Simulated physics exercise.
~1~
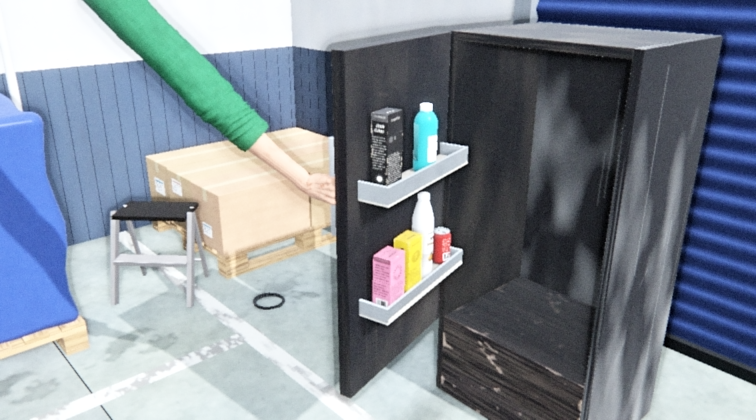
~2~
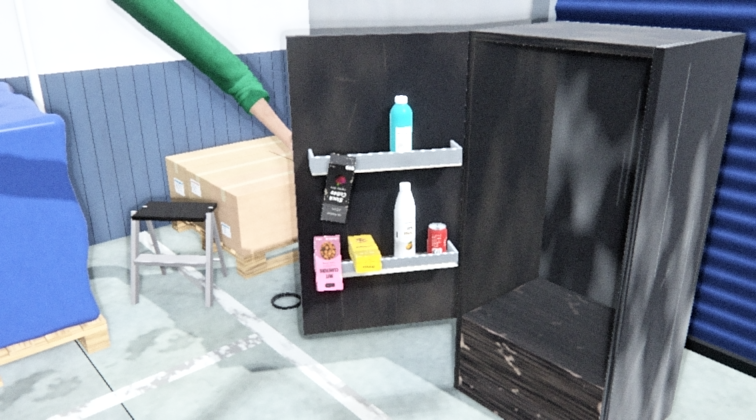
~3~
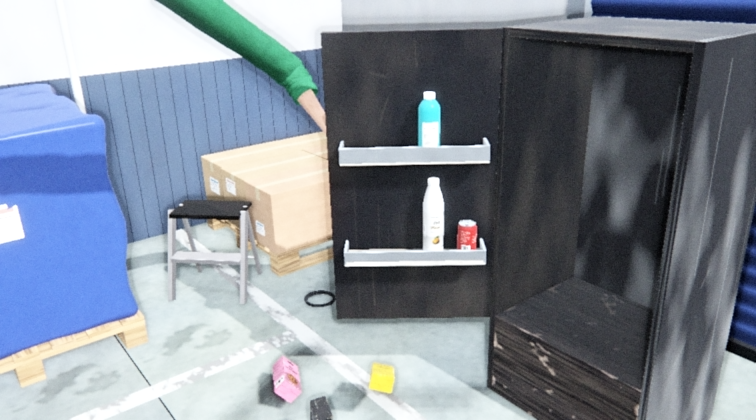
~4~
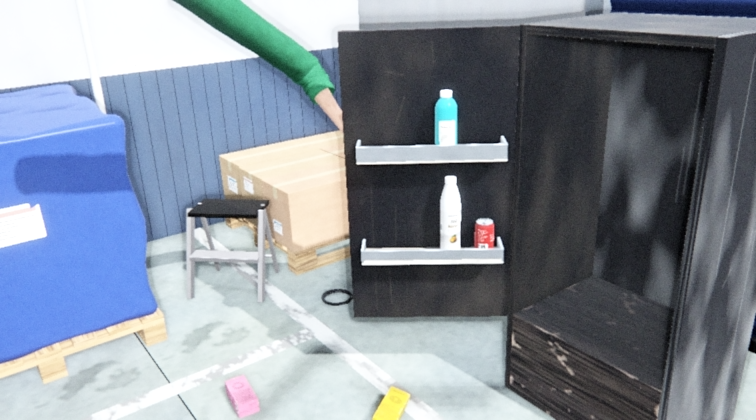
Three cartons tumble from a black cabinet door's racks onto the floor as a green-sleeved arm swings it wider.
